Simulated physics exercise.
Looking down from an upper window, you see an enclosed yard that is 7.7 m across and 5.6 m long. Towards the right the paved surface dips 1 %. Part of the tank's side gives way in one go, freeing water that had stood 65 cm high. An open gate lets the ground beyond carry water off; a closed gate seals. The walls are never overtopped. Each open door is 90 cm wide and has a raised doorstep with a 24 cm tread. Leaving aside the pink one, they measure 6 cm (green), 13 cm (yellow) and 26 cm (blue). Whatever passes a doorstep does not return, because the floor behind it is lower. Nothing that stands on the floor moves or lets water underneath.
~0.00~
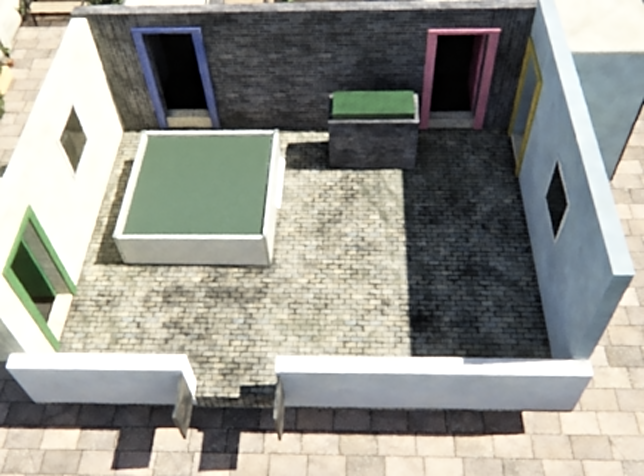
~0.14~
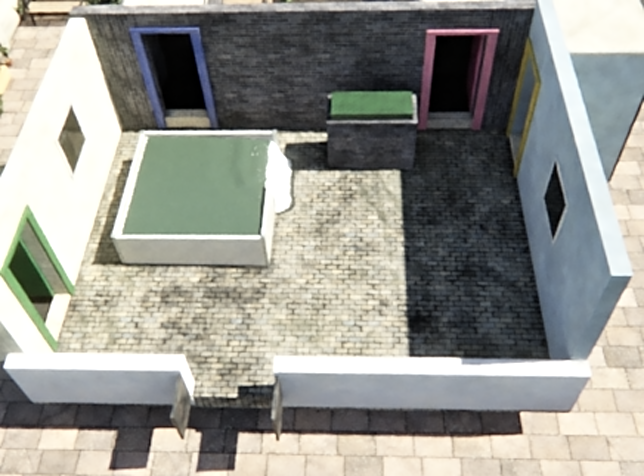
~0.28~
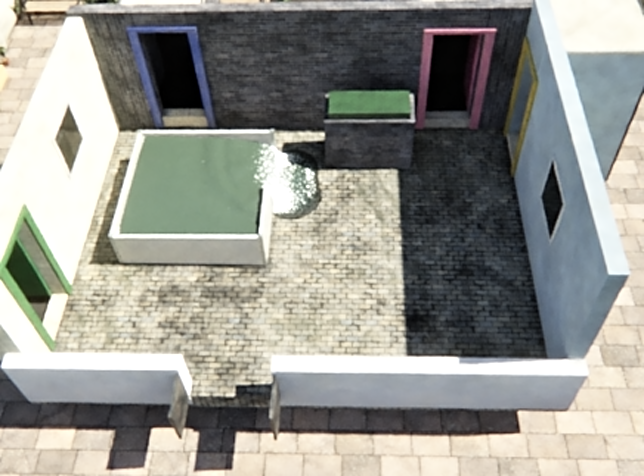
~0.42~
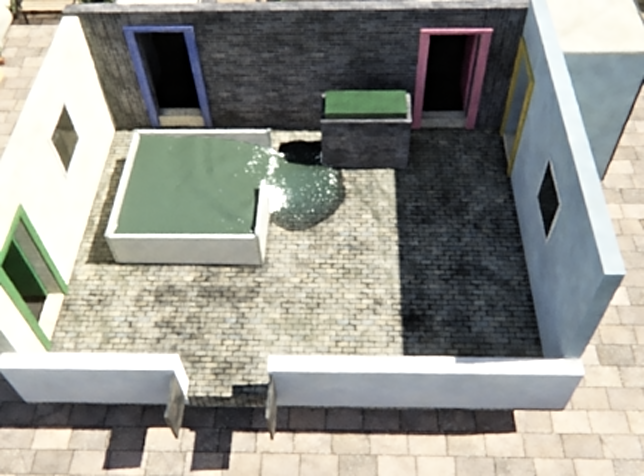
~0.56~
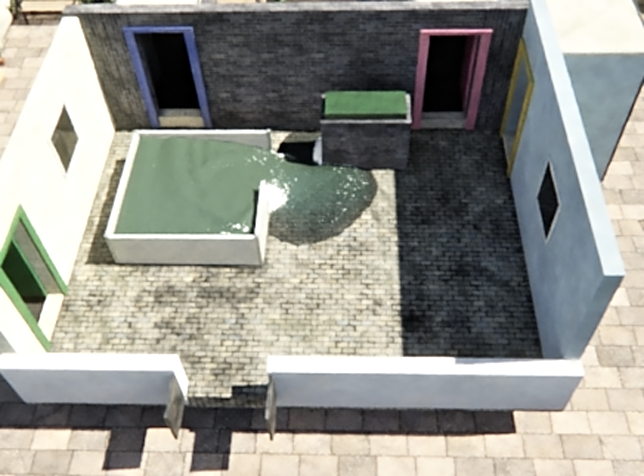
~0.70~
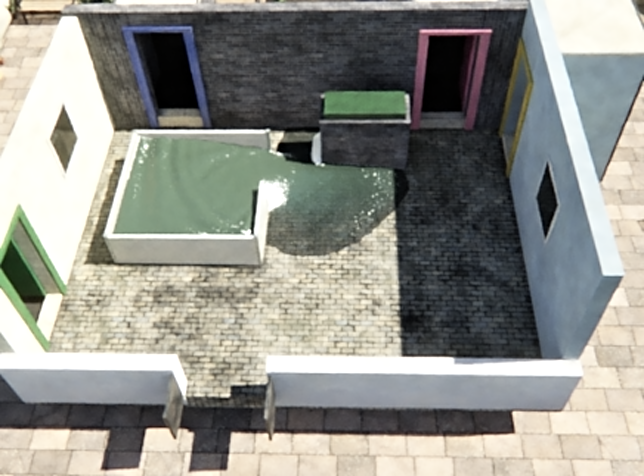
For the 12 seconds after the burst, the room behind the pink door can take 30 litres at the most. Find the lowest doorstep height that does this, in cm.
The lowest height is about 10 cm.
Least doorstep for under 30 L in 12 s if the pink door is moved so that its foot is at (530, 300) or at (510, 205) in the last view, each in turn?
About 13.0 cm, then about 25 cm.
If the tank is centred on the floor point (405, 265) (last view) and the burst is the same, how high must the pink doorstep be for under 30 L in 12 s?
About 24 centimetres.
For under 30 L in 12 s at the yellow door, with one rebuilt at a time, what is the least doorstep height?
Door yellow, min height approx. 19 cm.
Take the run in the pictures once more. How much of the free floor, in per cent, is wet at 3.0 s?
Wet share: Near 50 %.
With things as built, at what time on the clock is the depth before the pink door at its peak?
Around 5.0 seconds.
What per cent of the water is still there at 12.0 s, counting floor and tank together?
Around 94 percent is still there.
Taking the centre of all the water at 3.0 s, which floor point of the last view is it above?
Centre of mass: About (291, 201) px.
After 1.4 s water covers 25 % of the floor, deepest (47 cm) near (319, 167); it has not reached the pink door.
After 3.0 s water covers 50 % of the floor, deepest (32 cm) near (312, 128); 9 cm at the pink door, 0 litres in over its 21 cm doorstep.
After 12.0 s water covers 100 % of the floor, deepest (15 cm) near (527, 387); 11 cm at the pink door, 0 litres in over its 21 cm doorstep.
At the pink door as built, the water arrived by 2.0 s and peaked near 14 cm at 5.0 s.
Run again over the same 12 s with other heights there, 47 litres in over 8.5 cm, 18 litres over 11 cm. The limit of 30 litres is kept from about 10 cm up.
